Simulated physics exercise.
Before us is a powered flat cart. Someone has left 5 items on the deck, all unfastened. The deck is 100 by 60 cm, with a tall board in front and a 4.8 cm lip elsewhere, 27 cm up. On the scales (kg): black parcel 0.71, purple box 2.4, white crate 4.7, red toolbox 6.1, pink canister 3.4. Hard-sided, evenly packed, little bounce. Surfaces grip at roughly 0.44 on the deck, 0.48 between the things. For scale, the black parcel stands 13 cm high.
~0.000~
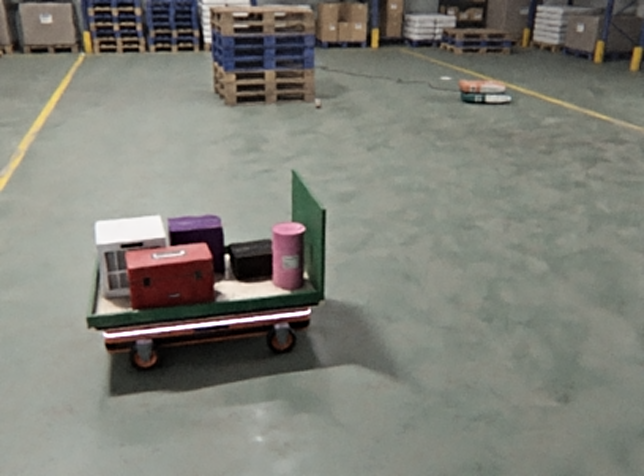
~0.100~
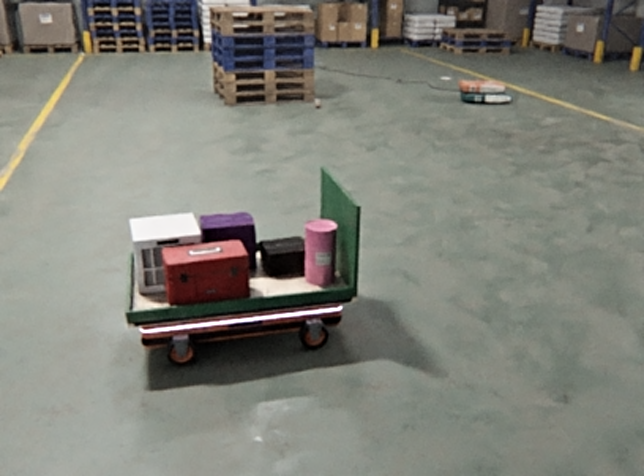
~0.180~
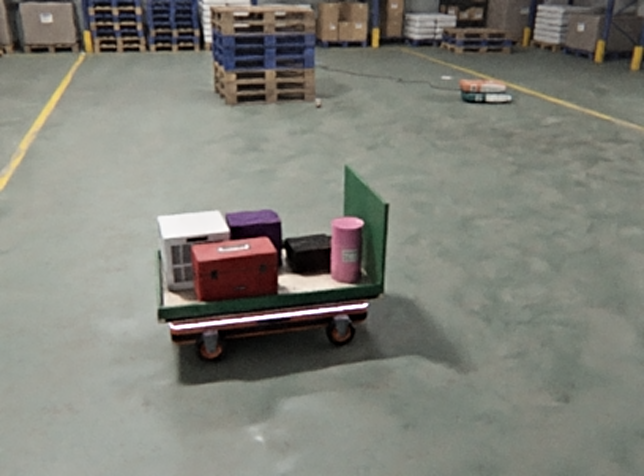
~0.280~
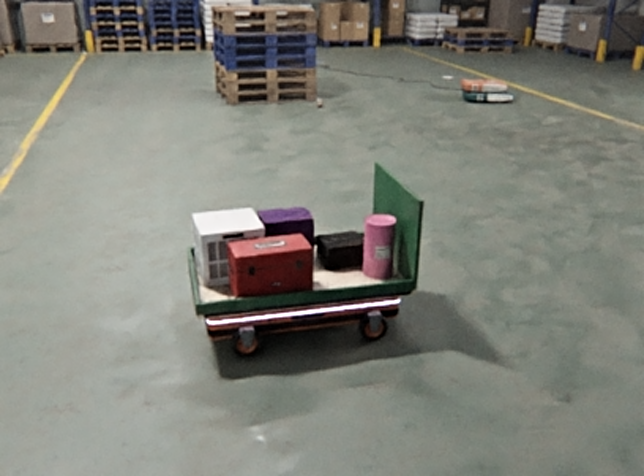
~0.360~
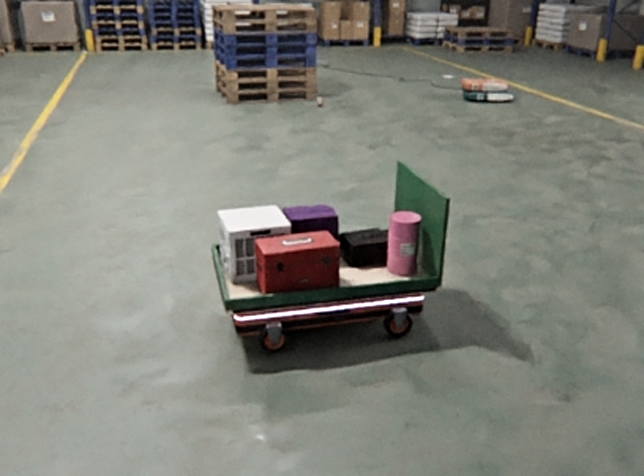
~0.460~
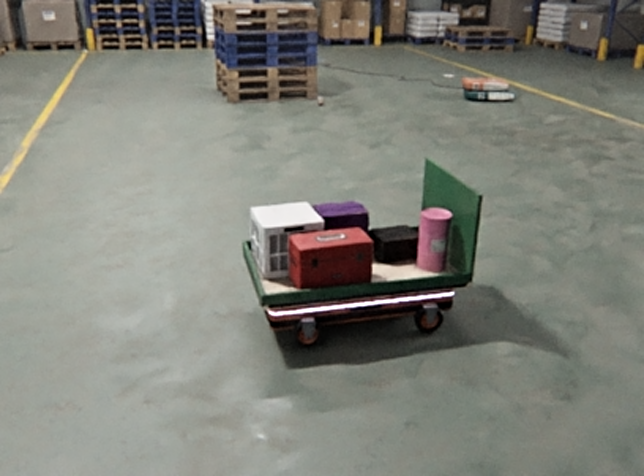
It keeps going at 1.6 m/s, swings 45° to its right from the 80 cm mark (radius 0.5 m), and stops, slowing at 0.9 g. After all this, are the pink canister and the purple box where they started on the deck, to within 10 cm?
The pink canister gets shifted; the purple box holds its spot.
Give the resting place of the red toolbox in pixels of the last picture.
At about (529, 291).
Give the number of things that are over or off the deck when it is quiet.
1 of them.
Around 0.66 s, cart 106 cm along, turned 13°; pink canister shifted 12 cm near (496, 239); purple box shifted 4 cm near (404, 228); black parcel shifted 9 cm.
Around 0.76 s, cart 122 cm along, turned 31°; pink canister at 21° to upright near (539, 245); purple box at 7° to upright near (445, 233); black parcel at 9° to upright.
Around 0.86 s, cart 138 cm along, turned 42°; pink canister at 48° to upright near (582, 260); purple box shifted 5 cm near (485, 246); black parcel shifted 14 cm.
Around 1.06 s, cart 162 cm along, turned 45°; pink canister at 54° to upright; purple box shifted 3 cm near (541, 262); black parcel shifted 11 cm.
Finally (1.6 s), on their side or leaning hard on the deck, pink canister; not toppled but over 10 cm from the start, black parcel and red toolbox; the other 2 still in place (within 10 cm). In the last view, purple box near (543, 263).
